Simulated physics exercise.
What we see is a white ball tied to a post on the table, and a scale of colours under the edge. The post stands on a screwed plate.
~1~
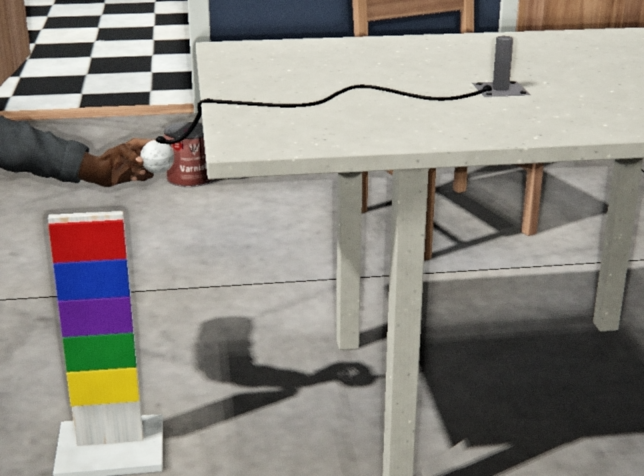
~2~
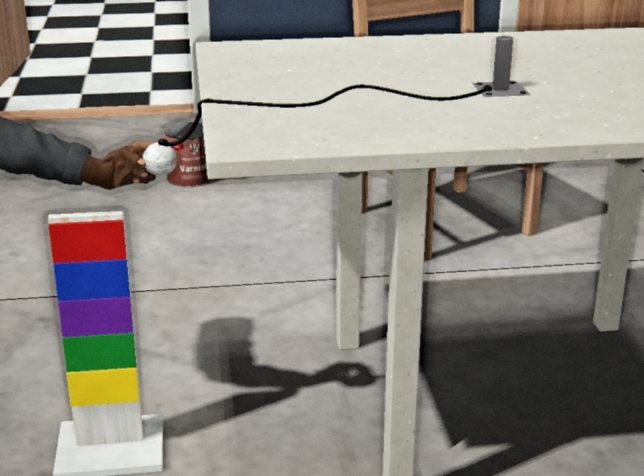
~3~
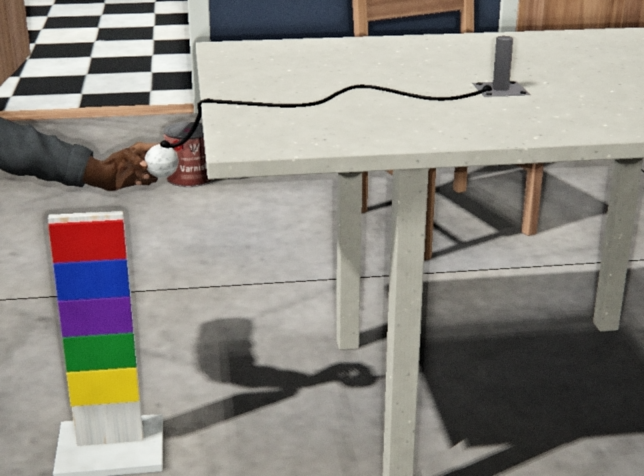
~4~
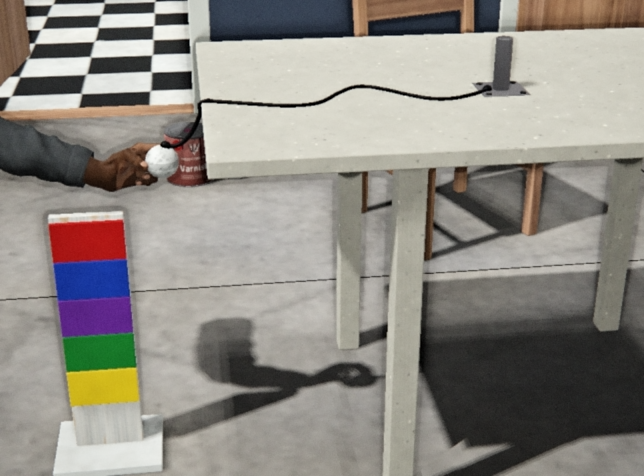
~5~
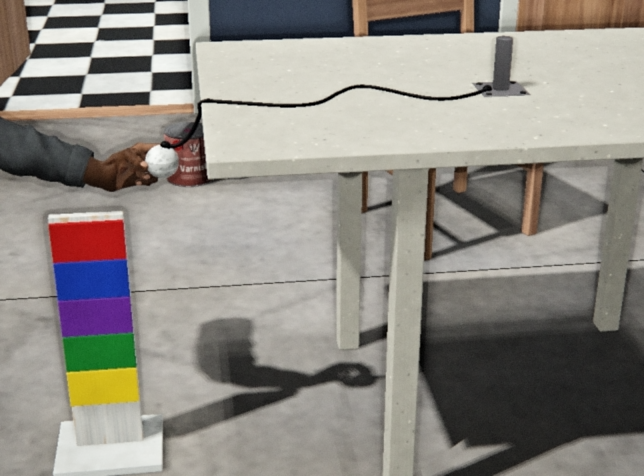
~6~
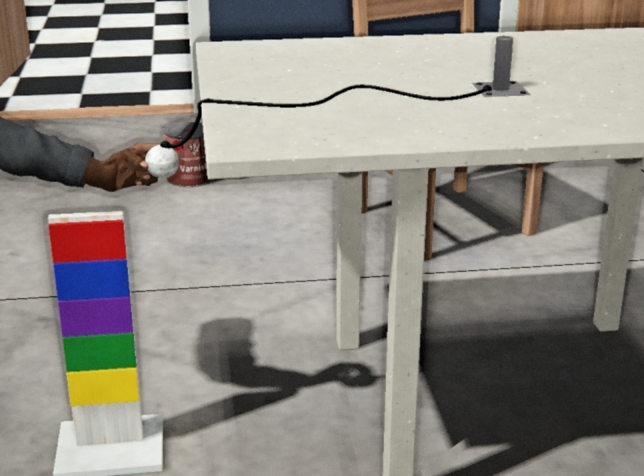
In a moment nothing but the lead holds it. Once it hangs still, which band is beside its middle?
Its centre hangs level with the red band.
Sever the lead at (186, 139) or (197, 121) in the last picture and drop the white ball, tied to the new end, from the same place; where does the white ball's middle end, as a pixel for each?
In that order: (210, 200) and (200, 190).
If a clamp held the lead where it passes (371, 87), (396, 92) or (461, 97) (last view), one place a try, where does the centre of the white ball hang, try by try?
In that order: (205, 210), (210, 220) and (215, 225).
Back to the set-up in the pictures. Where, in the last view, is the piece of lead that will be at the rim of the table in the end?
It lies at about (254, 104).
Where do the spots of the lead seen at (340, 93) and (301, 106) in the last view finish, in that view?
They go to (309, 96) and to (249, 99).
A little later, ball near (212, 230); level with red.
Next, ball near (181, 230); level with red.
When it is over, ball near (214, 232); level with red. Its middle rests at the red band.
